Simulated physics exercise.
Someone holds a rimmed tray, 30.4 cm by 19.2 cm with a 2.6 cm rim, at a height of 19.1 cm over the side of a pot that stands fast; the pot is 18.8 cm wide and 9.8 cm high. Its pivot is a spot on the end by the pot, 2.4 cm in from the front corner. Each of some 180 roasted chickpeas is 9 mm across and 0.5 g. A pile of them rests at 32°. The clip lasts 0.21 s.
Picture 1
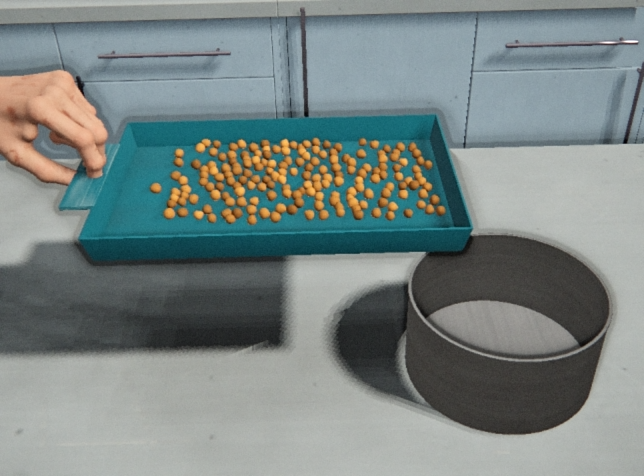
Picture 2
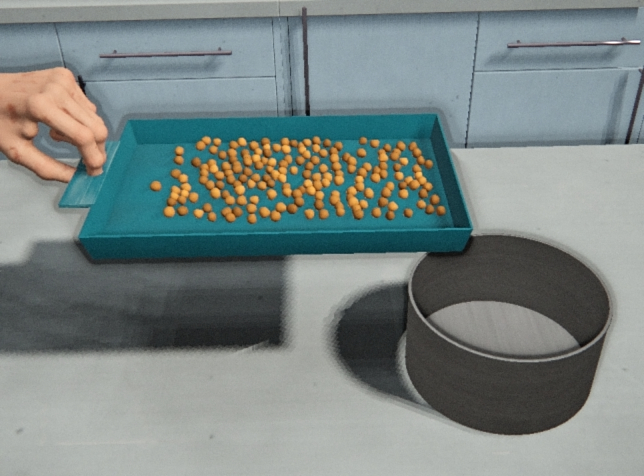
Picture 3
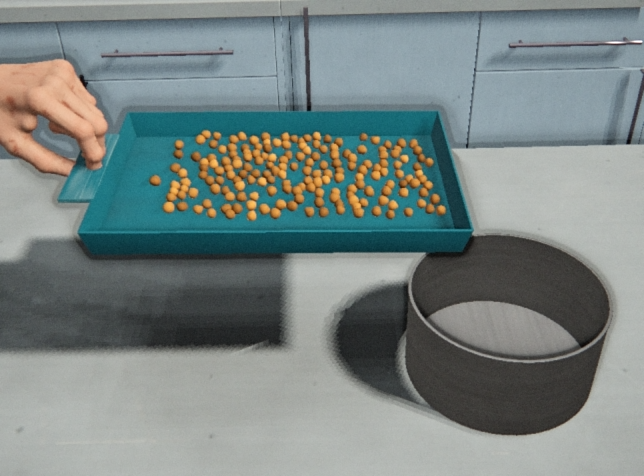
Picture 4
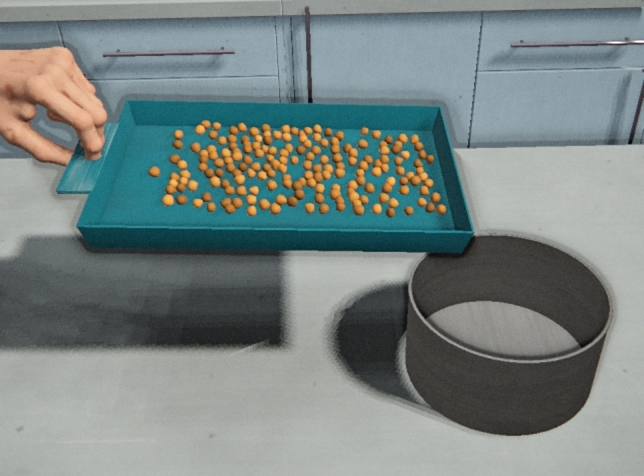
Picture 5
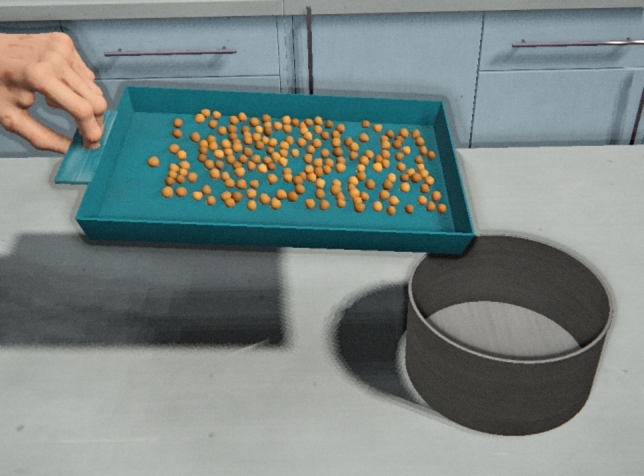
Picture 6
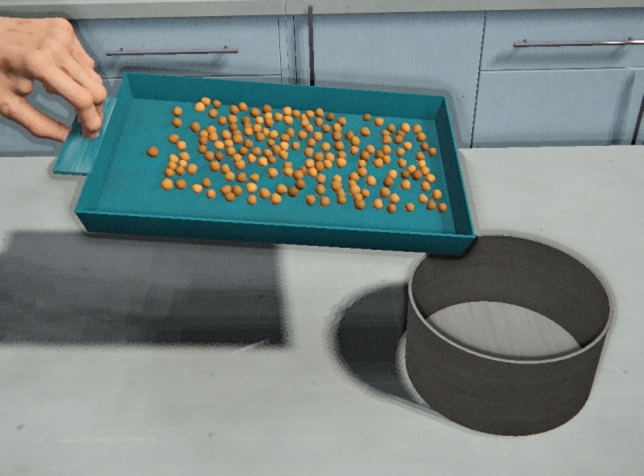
Teal tray scattered with small round roasted chickpeas slowly tilting as a hand raises its left end, beside a dark round pot.
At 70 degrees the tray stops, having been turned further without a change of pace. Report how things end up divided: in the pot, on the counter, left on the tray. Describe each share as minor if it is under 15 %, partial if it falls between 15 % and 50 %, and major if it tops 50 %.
At the end, pot: I expect a stray few to finish up there, counter: I expect a stray few to finish up there, tray: I expect the majority share to finish up there.
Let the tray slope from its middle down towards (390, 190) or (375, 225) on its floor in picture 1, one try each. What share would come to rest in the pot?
0 and 5 %.
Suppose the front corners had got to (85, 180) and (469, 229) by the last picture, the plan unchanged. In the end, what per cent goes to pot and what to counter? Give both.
That works out as pot 15 and counter 0.
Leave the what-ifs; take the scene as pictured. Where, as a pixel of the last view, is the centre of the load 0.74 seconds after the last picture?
At that moment the load's centre is around (409, 200).
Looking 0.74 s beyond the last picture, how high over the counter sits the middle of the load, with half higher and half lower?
Roughly 24 cm.
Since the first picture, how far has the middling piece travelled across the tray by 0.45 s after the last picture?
9 cm.
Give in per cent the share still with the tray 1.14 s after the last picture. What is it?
Of the load, some 95 percent.
Then, 0.45 s after the last picture, tilt 39 degrees; the tray holds 100 %, the pot 0 %.
Then, 0.74 s after the last picture, tilt 58 degrees; the tray holds 100 %, the pot 0 %.
Then, 1.14 s after the last picture, tilt 70 degrees; the tray holds 95 %, the pot 0 %.
In the end, pot 5 %, counter 5 %, tray 90 %.
